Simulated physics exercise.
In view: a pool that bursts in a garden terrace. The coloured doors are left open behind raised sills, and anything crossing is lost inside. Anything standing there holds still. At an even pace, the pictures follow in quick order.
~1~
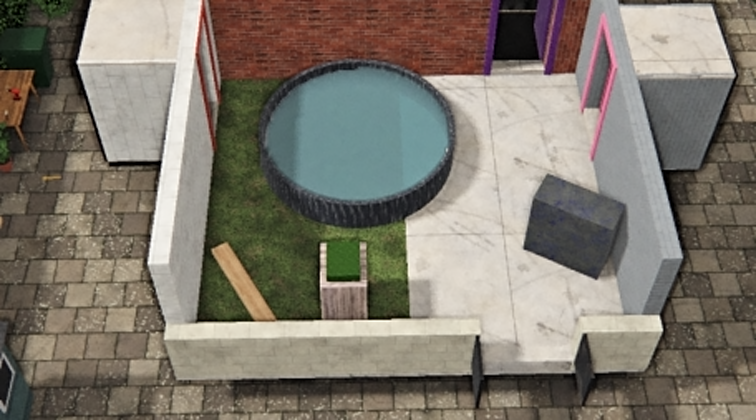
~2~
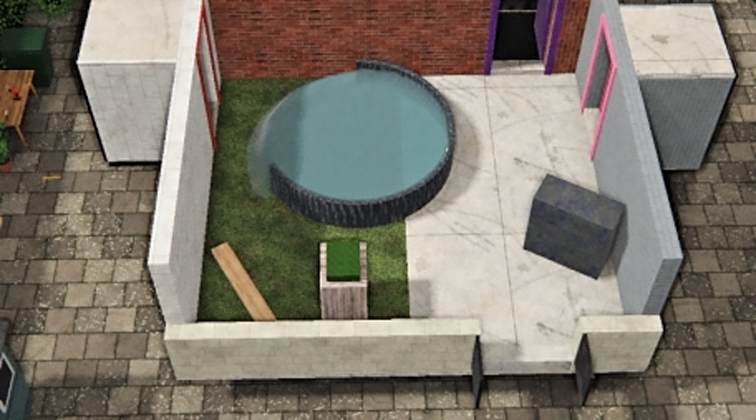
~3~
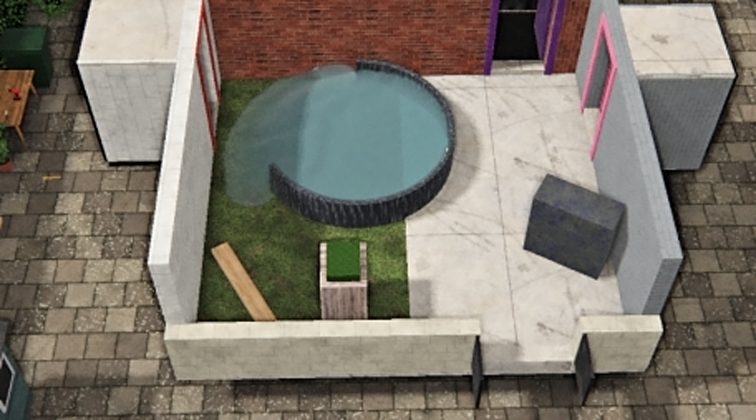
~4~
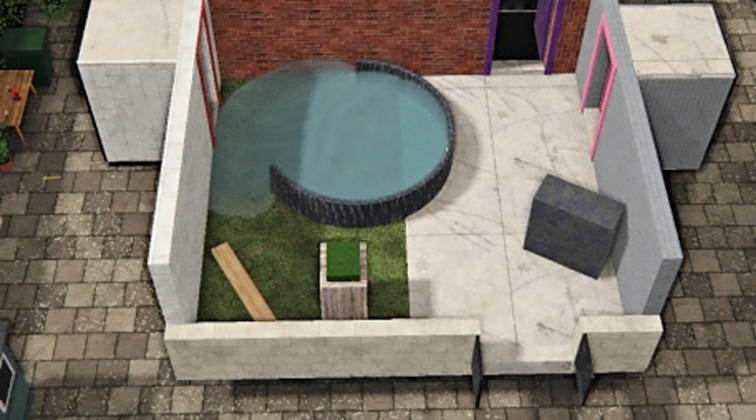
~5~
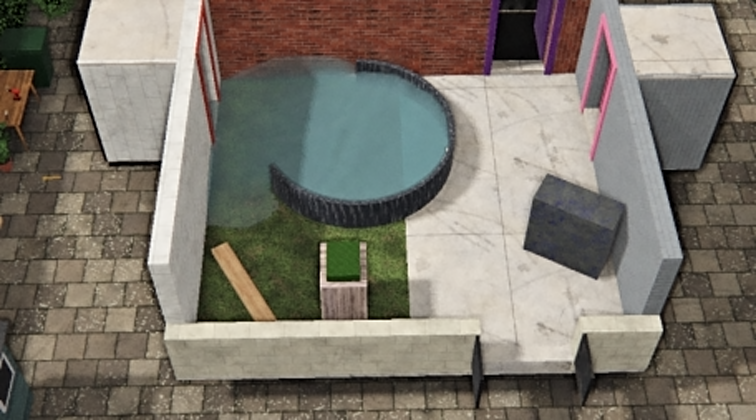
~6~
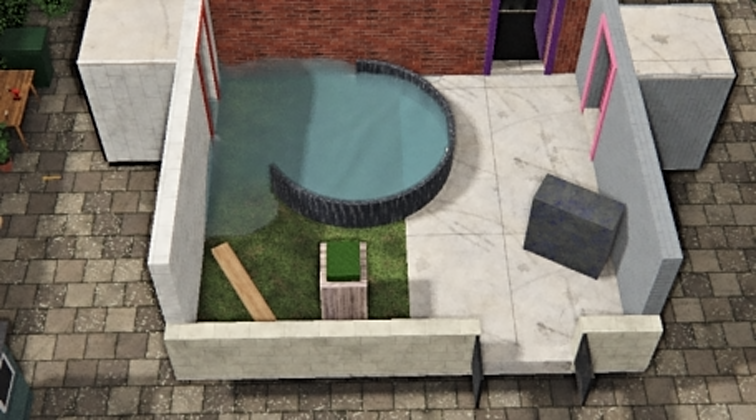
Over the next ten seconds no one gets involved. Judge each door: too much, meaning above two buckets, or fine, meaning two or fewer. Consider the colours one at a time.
Pink door: Fine, red door: Too much, purple door: Fine.
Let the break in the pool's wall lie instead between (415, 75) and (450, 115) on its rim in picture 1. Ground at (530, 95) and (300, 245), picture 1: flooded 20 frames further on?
Respectively: Drenched and parched.
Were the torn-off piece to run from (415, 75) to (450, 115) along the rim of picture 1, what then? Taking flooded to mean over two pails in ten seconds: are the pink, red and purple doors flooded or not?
Pink door: Beyond the mark; red door: Short of the mark; purple door: Beyond the mark.
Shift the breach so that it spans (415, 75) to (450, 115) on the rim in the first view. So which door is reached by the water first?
Answer: The one in purple.
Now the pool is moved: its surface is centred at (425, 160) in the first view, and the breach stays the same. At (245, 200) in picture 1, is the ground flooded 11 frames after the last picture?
Outcome at that point: Waterlogged.
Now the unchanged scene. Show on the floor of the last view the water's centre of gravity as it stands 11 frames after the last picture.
That comes out near (311, 146).
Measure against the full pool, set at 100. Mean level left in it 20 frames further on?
My reading: Near 40 %.
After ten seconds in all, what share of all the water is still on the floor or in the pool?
I'd put it at about 72 per cent.
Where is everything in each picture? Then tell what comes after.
In the first frame, still water in the round tank at (357, 131).
In the second frame, water pours out at (279, 112) and has run to (270, 195).
In the third frame, water pours out at (279, 114) and has run to a hidden place.
In the fourth frame, the front is at a hidden place, out from the gap at (280, 115).
In the fifth frame, water pours out at (280, 115) and has run to a hidden place.
In the sixth frame, water pours out at (280, 116) and has run to (435, 77).
A moment on, water covers 20 % of the floor; the pink door not reached, the red door far over two buckets in, the purple door not reached.
Next, water covers 35 % of the floor; the pink door not reached, the red door far over two buckets in, the purple door wet at the sill, nothing in.
Then, water covers 45 % of the floor; the pink door wet at the sill, nothing in, the red door far over two buckets in, the purple door wet at the sill, nothing in.
Later, water covers 70 % of the floor; the pink door wet at the sill, nothing in, the red door far over two buckets in, the purple door wet at the sill, nothing in.
In the end, water covers 95 % of the floor; the pink door wet at the sill, nothing in, the red door far over two buckets in, the purple door wet at the sill, nothing in.
